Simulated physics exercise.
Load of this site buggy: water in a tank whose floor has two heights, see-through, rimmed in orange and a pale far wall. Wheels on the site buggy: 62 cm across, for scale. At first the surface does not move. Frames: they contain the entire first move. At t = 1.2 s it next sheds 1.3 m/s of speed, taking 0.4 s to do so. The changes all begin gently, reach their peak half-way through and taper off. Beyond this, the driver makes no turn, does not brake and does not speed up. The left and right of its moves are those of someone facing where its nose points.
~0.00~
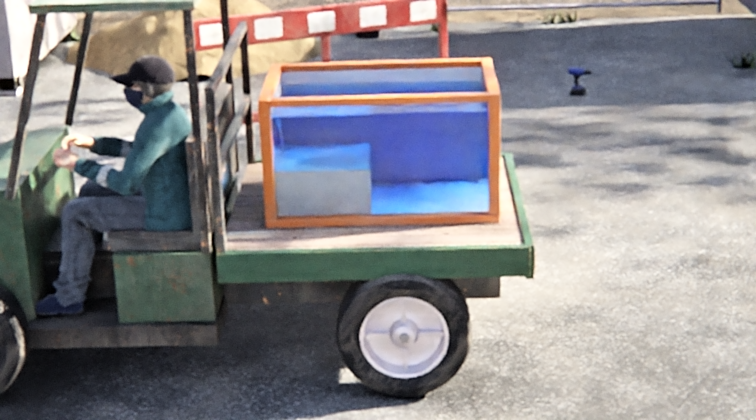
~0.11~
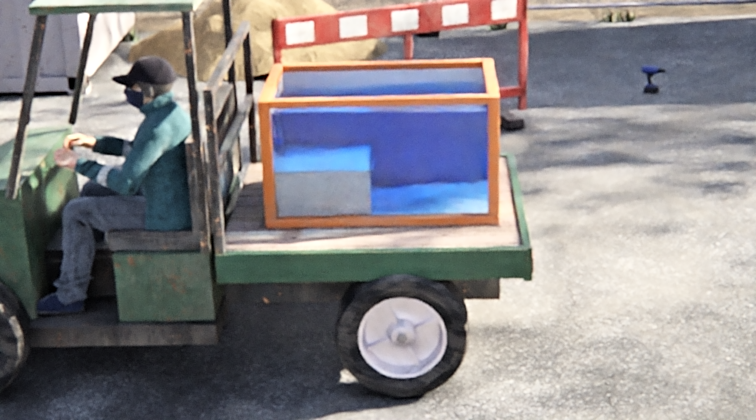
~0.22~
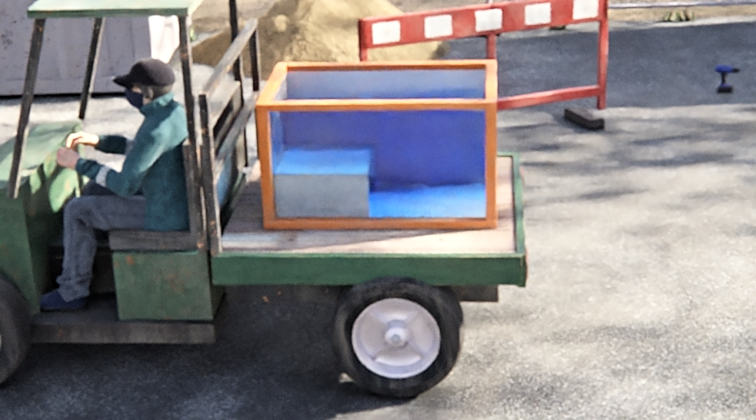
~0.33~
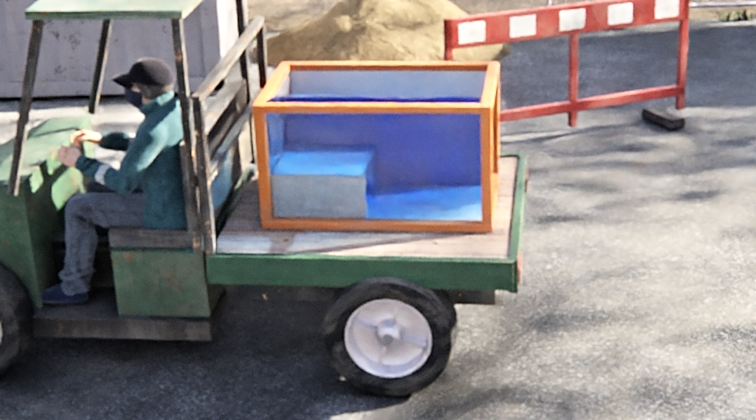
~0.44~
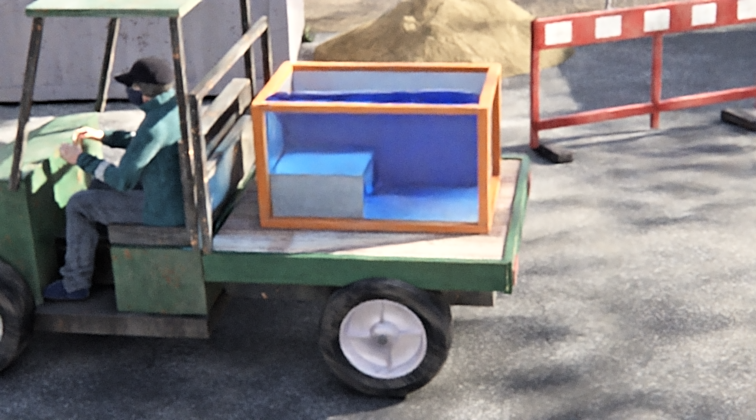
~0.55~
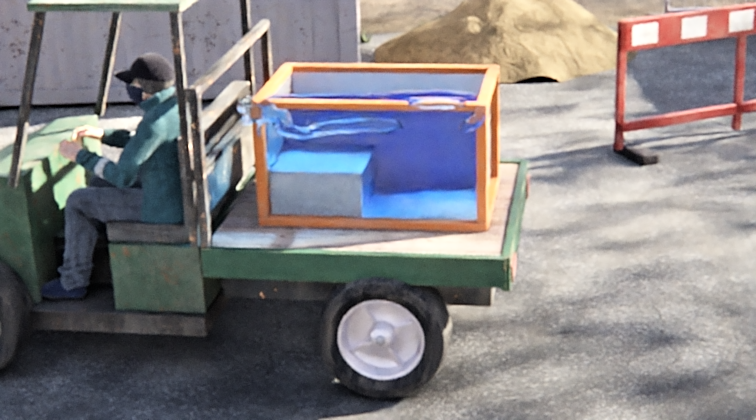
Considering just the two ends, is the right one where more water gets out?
No.
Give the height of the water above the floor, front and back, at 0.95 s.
Around 50 cm toward the front, with 50 cm behind.
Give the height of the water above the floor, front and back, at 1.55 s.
Height at the front is 68 cm; height at the back is 30 cm.
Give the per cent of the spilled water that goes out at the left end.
Spill fraction there: Roughly 60 per cent.
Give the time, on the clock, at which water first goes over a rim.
I'd put it close to 0.6 seconds.
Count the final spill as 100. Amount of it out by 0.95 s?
About 20 %.
By 0.95 s the surface is 51 cm up at the front and 50 cm at the back; 2 per cent is out, over the near side.
By 1.55 s the surface is 67 cm up at the front and 30 cm at the back; 3 per cent is out, over the near side, a little elsewhere.
By 2.15 s the surface is 44 cm up at the front and 52 cm at the back; 12 per cent is out, over the left end and the near side, a little elsewhere.
By 4.59 s 14 per cent is out, over the left end and the near side, a little elsewhere; the left end has passed 8 per cent and the right end 0.
